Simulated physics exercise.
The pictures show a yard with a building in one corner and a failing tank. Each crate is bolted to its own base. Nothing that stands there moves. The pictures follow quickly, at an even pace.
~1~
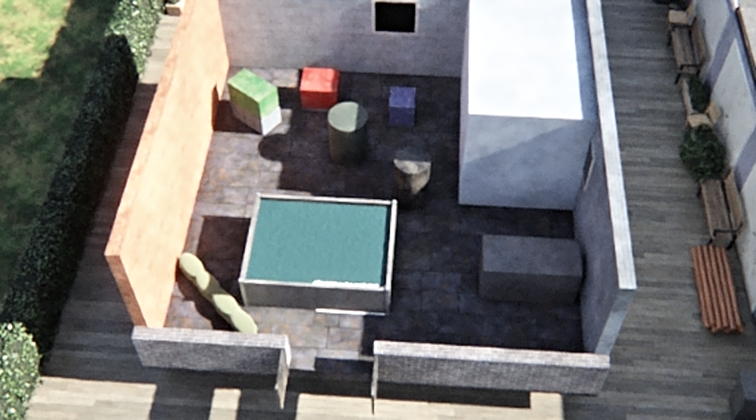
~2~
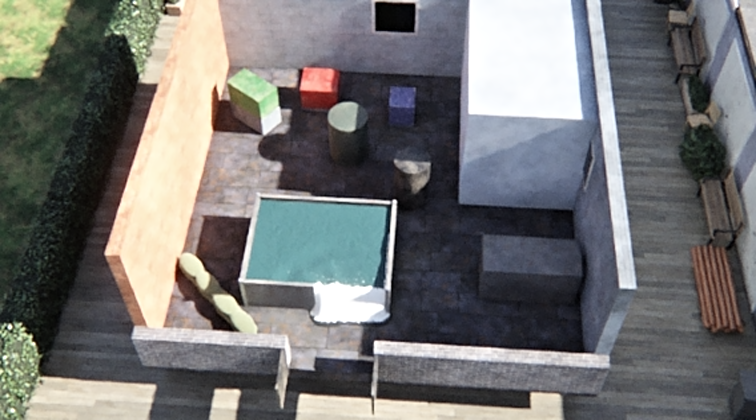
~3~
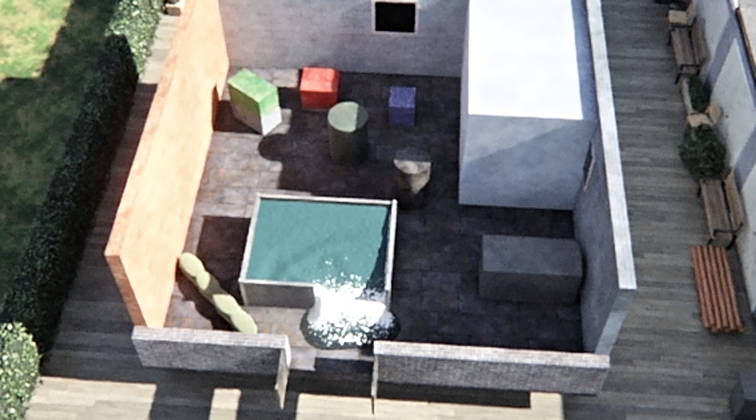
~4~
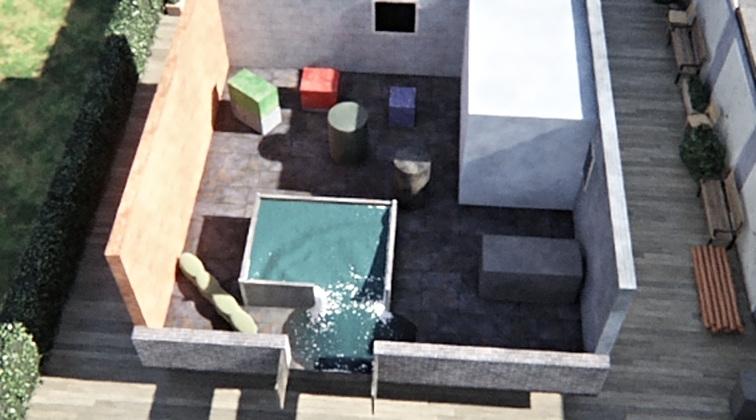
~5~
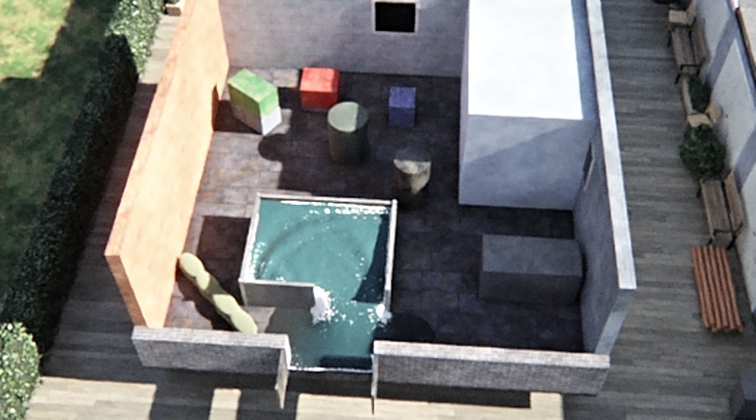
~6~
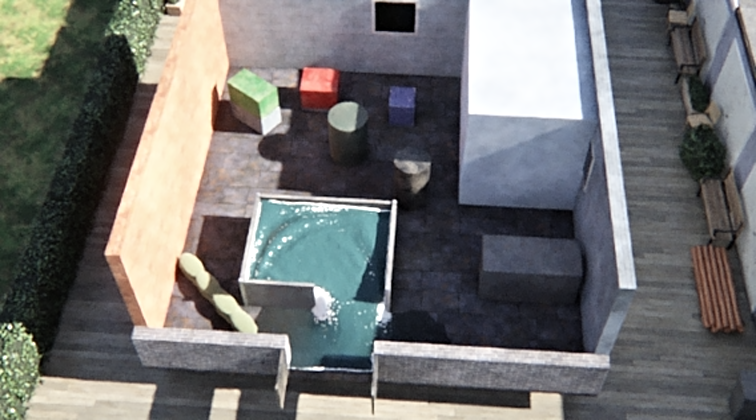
Water bursts through the front wall of an open tank and spreads across the walled yard's entrance.
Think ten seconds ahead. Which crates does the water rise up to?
One by one: The blue crate stays dry; the red crate stays dry; the green crate stays dry.
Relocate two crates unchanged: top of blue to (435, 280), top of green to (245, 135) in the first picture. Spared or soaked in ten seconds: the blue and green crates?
My reading: The blue crate takes water, the green crate is safe.
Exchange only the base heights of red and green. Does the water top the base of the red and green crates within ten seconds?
One by one: Red escapes it, green is safe.
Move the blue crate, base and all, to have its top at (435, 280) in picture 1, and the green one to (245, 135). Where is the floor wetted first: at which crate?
First comes the one in blue.
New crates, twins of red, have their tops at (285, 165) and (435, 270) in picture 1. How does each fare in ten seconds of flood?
In turn: Keeps dry, is soaked.
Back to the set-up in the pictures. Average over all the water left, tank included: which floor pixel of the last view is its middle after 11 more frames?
Roughly at (351, 284).
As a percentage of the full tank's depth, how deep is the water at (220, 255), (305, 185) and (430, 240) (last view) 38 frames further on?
Roughly 0, 0 and 2 per cent, in turn.
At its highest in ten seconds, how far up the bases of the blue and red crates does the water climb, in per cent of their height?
Roughly 0 per cent, then 0 per cent.
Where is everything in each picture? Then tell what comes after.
In the first picture, the open tank at (321, 243) is whole and still.
In the second picture, the front is at (314, 316), out from the gap at (351, 303).
In the third picture, water pours out at (351, 303) and has run to a hidden place.
In the fourth picture, the front is at a hidden place, out from the gap at (351, 304).
In the fifth picture, the front is at a hidden place, out from the gap at (351, 304).
In the sixth picture, the front is at a hidden place, out from the gap at (351, 304).
A moment on, water covers 10 % of the floor; the blue crate not reached, the red crate not reached, the green crate not reached.
Next, water covers 20 % of the floor; the blue crate not reached, the red crate not reached, the green crate not reached.
Then, water covers 25 % of the floor; the blue crate not reached, the red crate not reached, the green crate not reached.
Later, water covers 35 % of the floor; the blue crate not reached, the red crate not reached, the green crate not reached.
In the end, water covers 45 % of the floor; the blue crate stayed above the water, the red crate stayed above the water, the green crate stayed above the water.
